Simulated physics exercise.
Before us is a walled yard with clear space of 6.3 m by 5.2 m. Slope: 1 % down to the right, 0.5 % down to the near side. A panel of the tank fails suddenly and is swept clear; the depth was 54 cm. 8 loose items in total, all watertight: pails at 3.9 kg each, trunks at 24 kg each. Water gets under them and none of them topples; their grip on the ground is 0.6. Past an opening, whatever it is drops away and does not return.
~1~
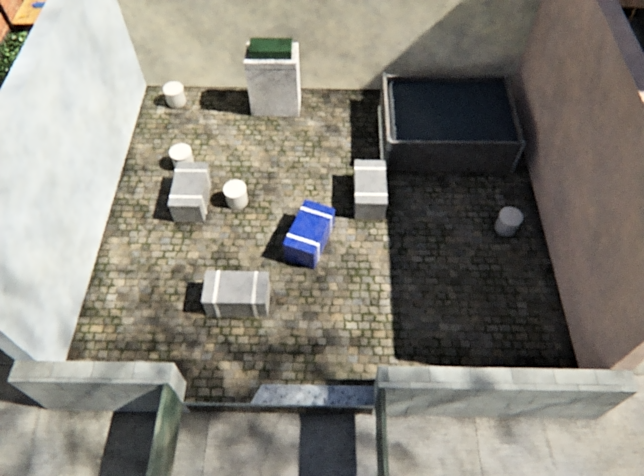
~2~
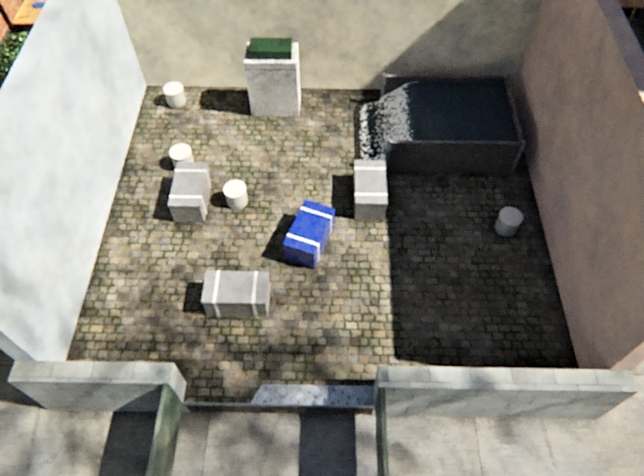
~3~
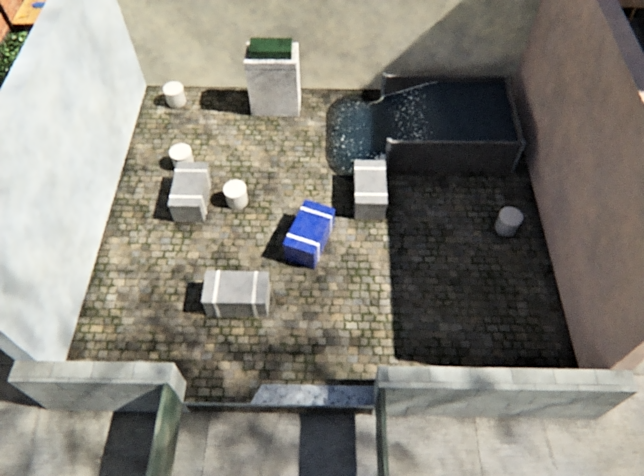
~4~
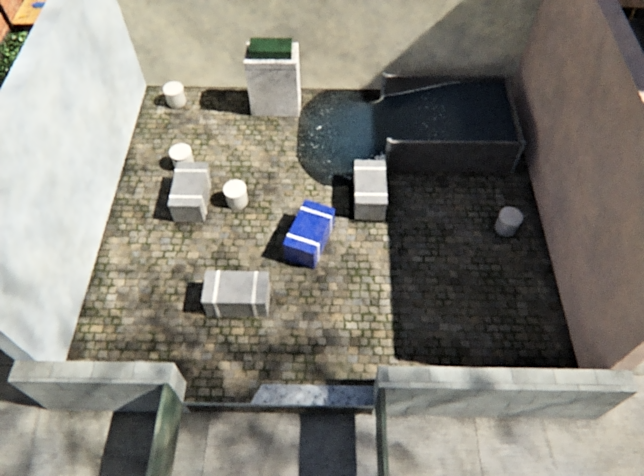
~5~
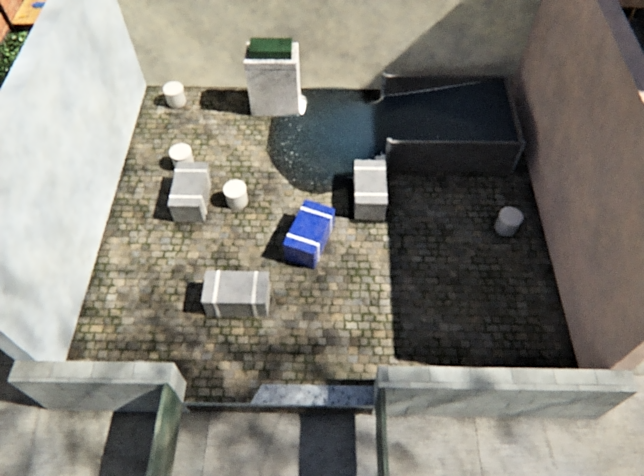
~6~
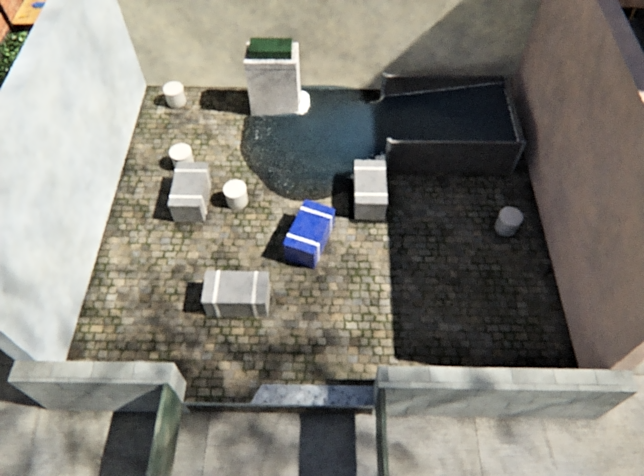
Water pours from the dark tank's left side and spreads leftward across the paved yard.
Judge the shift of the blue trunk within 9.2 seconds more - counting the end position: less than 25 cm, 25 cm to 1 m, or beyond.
Distance: Minimal.
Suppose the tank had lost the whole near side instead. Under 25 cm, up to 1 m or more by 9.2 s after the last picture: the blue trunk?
In that case the blue trunk moves a short way.
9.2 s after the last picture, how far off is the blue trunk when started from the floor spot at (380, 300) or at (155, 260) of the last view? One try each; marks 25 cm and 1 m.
I'd expect that it remains where it was first and gets borne away second.
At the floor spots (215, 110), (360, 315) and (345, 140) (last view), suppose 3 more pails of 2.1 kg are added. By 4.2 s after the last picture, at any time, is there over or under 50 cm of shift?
Respectively: Greater, smaller, greater.
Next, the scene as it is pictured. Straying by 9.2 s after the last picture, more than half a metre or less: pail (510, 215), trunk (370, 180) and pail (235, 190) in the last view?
First one stayed inside, second one stayed inside, third one went too far.
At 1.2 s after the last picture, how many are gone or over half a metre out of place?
I make it 2.
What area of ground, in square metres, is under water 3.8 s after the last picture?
About 21 m2.
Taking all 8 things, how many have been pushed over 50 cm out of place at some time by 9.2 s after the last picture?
5.
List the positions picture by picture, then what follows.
The blue trunk at (309, 226) rests on the ground; water covers 2.6 m2; 0 of 8 have shifted, in the first picture.
The blue trunk at (309, 226), on the bottom; water covers 3.3 m2; 0 of 8 have shifted, in the second picture.
The blue trunk at (309, 226), on the bottom; water covers 4.1 m2; 0 of 8 have shifted, in the third picture.
The blue trunk at (309, 226), on the bottom; water covers 5.1 m2; 0 of 8 have shifted, in the fourth picture.
The blue trunk at (309, 226) rests on the ground; 6.1 m2 under water; 0 of 8 have shifted, in the fifth picture.
The blue trunk at (309, 226) rests on the ground; 7.0 m2 under water; 0 of 8 have shifted, in the sixth picture.
Then, 1.2 s after the last picture the blue trunk is near (309, 226), 0.0 m from its start, aground; 0 of 8 are out; 2 afloat.
Then, 3.8 s after the last picture the blue trunk is near (309, 226), 0.0 m from its start, aground; 0 of 8 are out; 4 afloat.
Then, 6.2 s after the last picture the blue trunk is near (312, 228), 0.1 m from its start, aground; 1 of 8 are out; 2 afloat.
Then, 9.2 s after the last picture the blue trunk is near (312, 228), 0.1 m from its start, aground; 2 of 8 are out; 0 afloat.
